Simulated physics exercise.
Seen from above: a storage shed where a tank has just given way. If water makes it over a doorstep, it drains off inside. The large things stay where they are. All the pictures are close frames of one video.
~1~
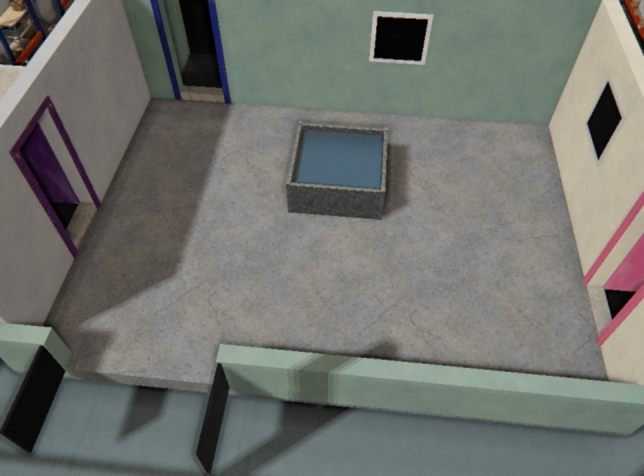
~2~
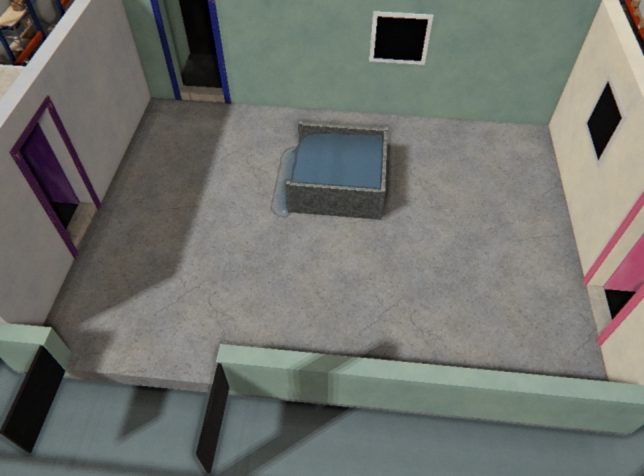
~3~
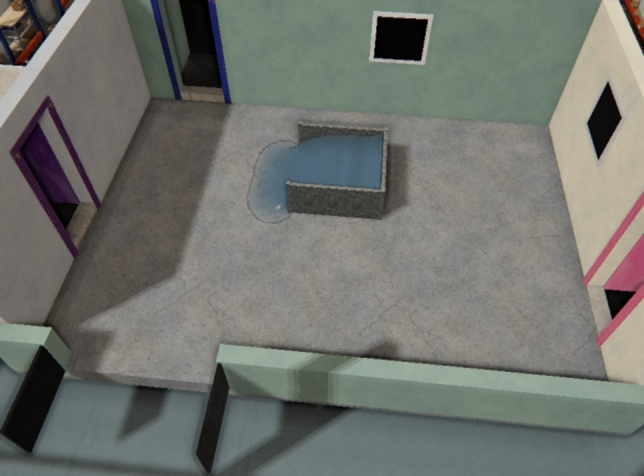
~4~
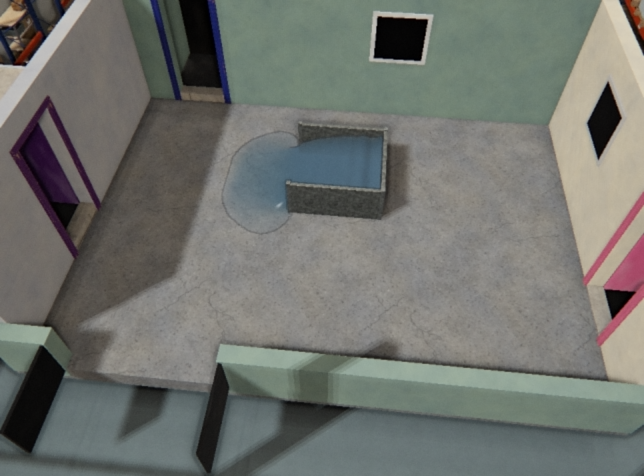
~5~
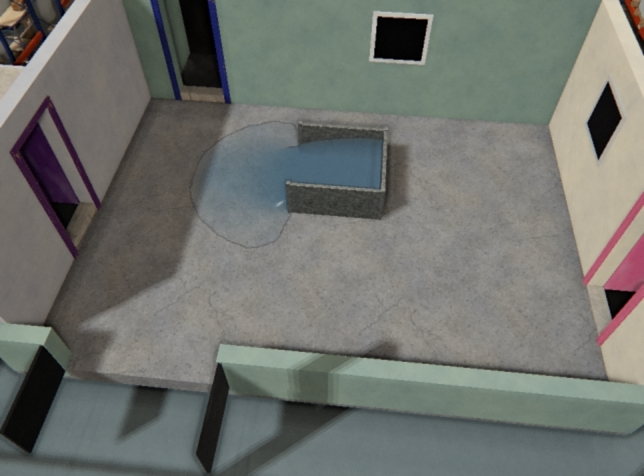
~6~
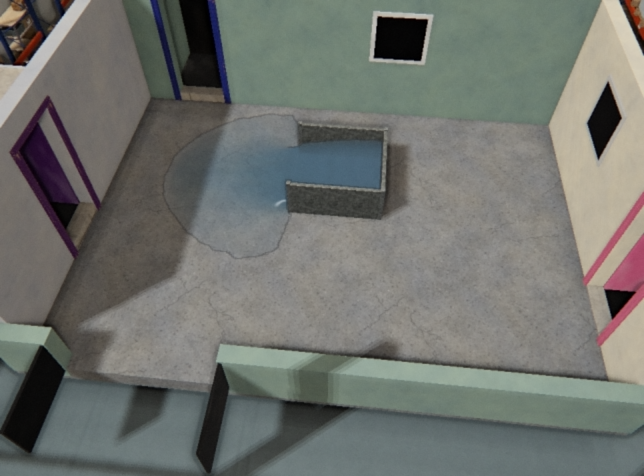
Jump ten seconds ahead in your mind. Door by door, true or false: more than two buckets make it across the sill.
Purple door: False; pink door: False; blue door: False.
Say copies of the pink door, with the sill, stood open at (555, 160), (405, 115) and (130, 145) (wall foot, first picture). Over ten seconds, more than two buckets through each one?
Checking each in order, the first misses the threshold, the second misses the threshold, and the third beats the threshold.
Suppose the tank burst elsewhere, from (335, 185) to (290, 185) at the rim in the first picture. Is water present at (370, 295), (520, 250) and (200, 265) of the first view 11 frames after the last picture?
Going through them one by one, I'd say waterlogged, then high and dry, then waterlogged.
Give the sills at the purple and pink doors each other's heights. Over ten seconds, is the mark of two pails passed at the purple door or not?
Result - purple crosses the line.
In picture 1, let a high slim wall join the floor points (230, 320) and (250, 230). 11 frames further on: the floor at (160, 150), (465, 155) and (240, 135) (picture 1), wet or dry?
Lab note - point 1: Inundated; point 2: Parched; point 3: Inundated.
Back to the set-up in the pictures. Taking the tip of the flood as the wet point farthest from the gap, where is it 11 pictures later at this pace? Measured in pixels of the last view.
The front's farthest point is close to (49, 315).
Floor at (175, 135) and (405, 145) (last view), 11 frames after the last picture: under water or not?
Taking them as listed, I'd call them soaked and not wet.
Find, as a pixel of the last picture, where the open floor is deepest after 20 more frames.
At about (33, 349).
A moment on, water covers 25 % of the floor; the purple door wet at the sill, nothing in, the pink door not reached, the blue door wet at the sill, nothing in.
Next, water covers 30 % of the floor; the purple door wet at the sill, nothing in, the pink door not reached, the blue door wet at the sill, nothing in.
Then, water covers 30 % of the floor; the purple door wet at the sill, nothing in, the pink door not reached, the blue door under two buckets in.
Later, water covers 50 % of the floor; the purple door wet at the sill, nothing in, the pink door not reached, the blue door under two buckets in.
In the end, water covers 70 % of the floor; the purple door wet at the sill, nothing in, the pink door not reached, the blue door under two buckets in.
